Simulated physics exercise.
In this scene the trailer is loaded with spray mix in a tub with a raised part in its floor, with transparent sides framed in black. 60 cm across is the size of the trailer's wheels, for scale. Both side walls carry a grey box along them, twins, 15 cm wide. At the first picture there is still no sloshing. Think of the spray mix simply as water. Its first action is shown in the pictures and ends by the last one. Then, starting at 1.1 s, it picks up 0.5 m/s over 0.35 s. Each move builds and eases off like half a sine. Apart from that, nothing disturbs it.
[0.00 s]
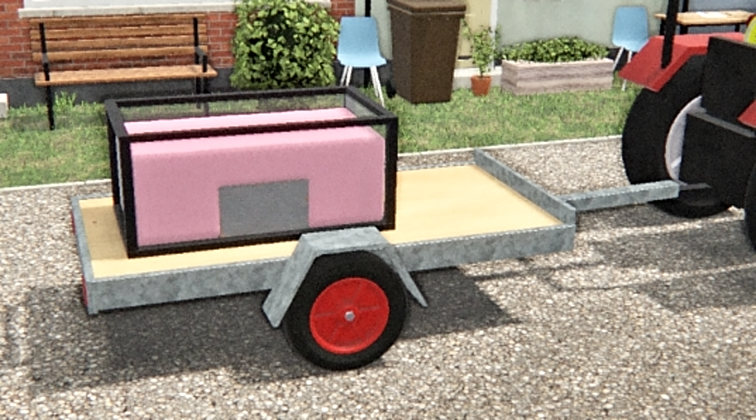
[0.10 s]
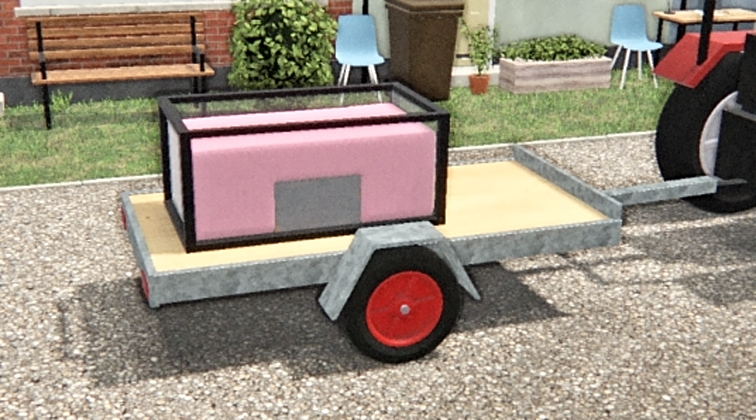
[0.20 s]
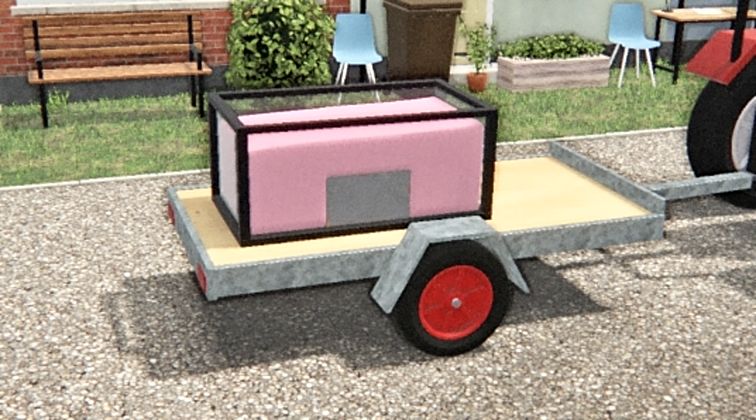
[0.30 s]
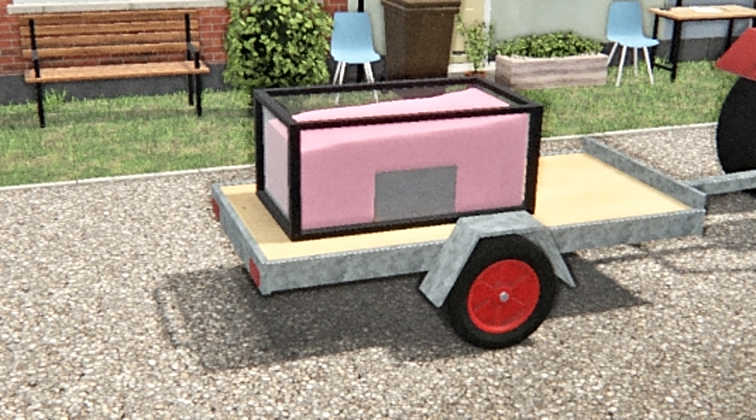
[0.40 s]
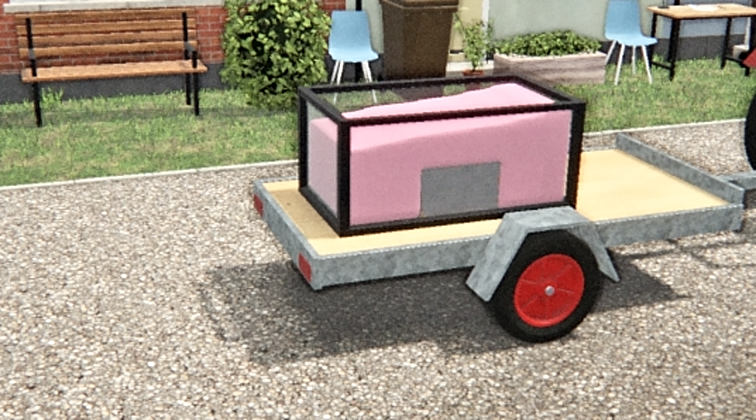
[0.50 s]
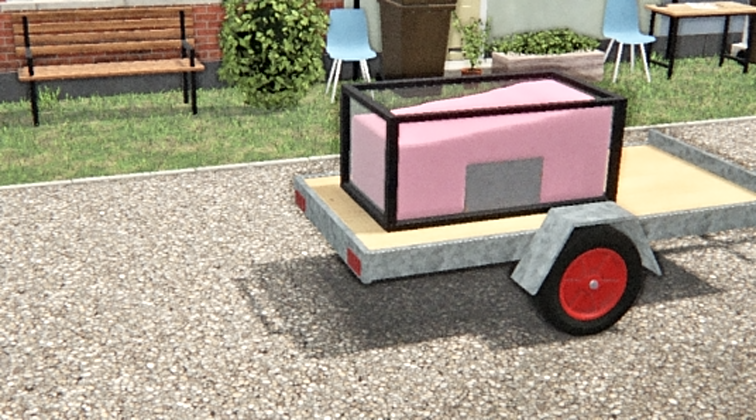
Trailer rolling right behind a red tractor, carrying pink liquid in a black-framed clear tub, its surface tilting up towards the front.
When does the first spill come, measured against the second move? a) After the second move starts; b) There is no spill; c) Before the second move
(a) After the second move starts.
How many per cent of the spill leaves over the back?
It comes to about 80 per cent of the spill.
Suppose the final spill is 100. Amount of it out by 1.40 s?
Some 0 per cent by then.
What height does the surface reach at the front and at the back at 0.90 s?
Front: 46 cm; back: 44 cm.
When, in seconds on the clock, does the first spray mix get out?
1.8 s.
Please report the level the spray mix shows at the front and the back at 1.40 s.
Front: 34 cm; back: 56 cm.
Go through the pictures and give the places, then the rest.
Level at the front (367, 134); level at the back (145, 151); still flat; the front is on the right, levels are read along the near wall; a wheel hub at (352, 319), in the first picture.
Level at the front (418, 130); level at the back (203, 146); still flat, in the second picture.
Level at the front (465, 125); level at the back (258, 144); still flat, in the third picture.
Level at the back (308, 146); rising 4° towards the front, in the fourth picture.
Level at the back (357, 146); rising 6° towards the front, in the fifth picture.
Level at the back (403, 142); rising 6° towards the front; a wheel hub at (598, 287), in the sixth picture.
After 0.90 s front 45 cm, middle 46 cm, back 44 cm above the lowest part of the floor; no loss so far.
After 1.40 s front 34 cm, middle 45 cm, back 57 cm above the lowest part of the floor; no loss so far.
After 2.00 s front 49 cm, middle 45 cm, back 41 cm above the lowest part of the floor; the loss stands at 1 per cent, over the back.
After 4.43 s the loss stands at 2 per cent, over the back; the first of it left at about 1.80 s, and the second move began at 1.1 s.
